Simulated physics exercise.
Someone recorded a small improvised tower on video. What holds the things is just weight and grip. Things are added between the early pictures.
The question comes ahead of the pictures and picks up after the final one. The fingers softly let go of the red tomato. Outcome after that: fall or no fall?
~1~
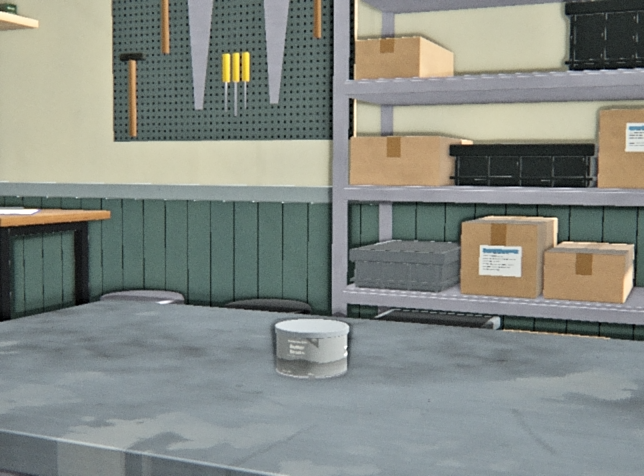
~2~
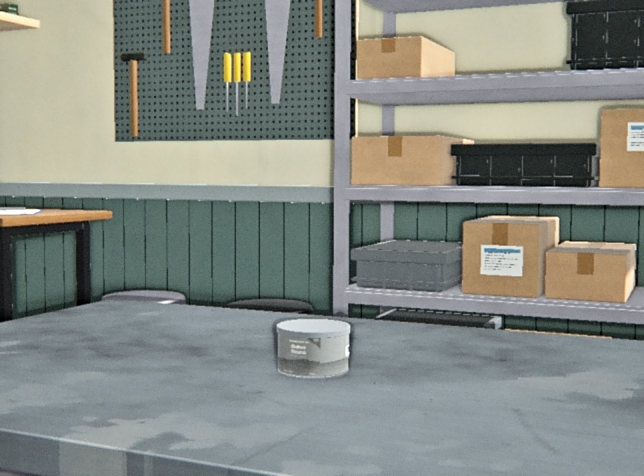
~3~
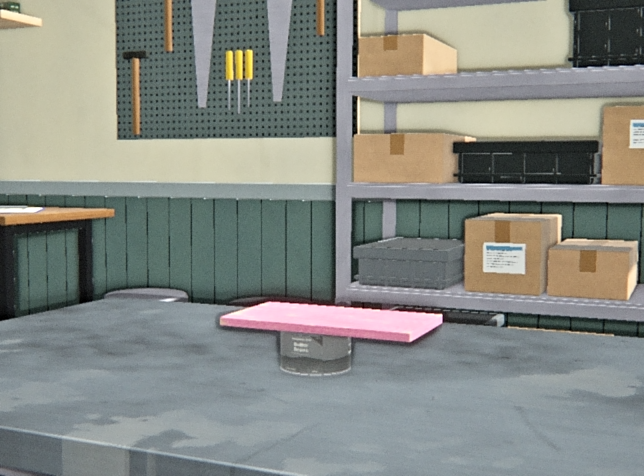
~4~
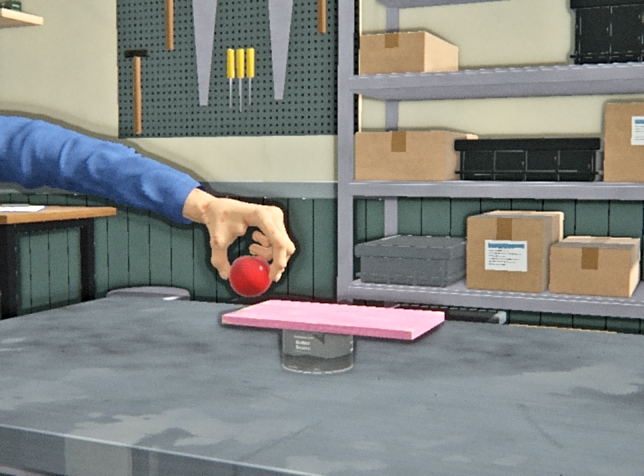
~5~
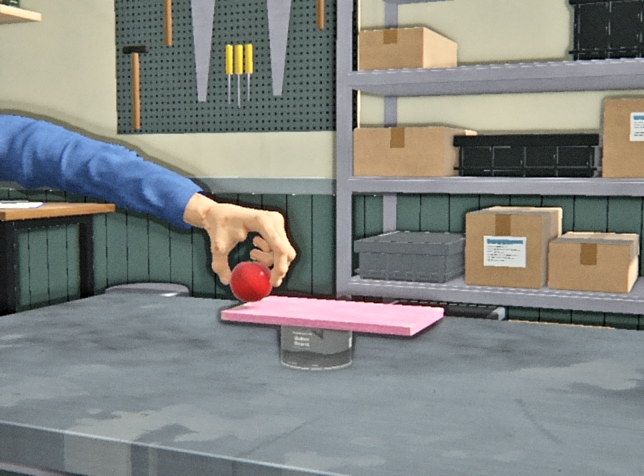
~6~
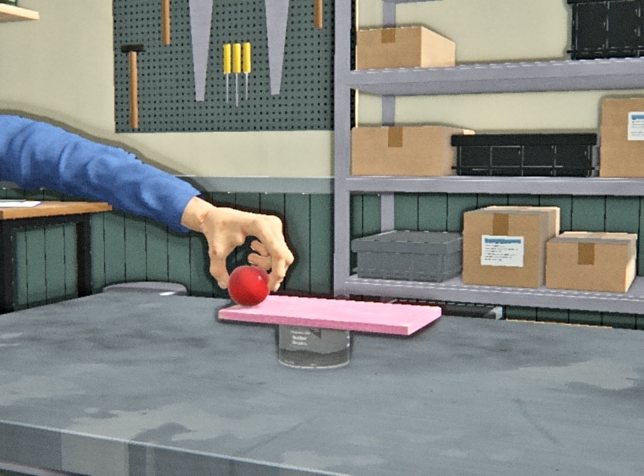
Result: Steady.
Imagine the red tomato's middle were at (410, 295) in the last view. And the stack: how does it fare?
What happens next is that it goes down.
Then, 0.30 s past the last view, nothing moves.
Then, 0.70 s past the last view, red tomato resting near (249, 286).
Finally, all 3 still in place. Final places as the last picture's camera would see them, red tomato near (249, 286). The stack stays up.
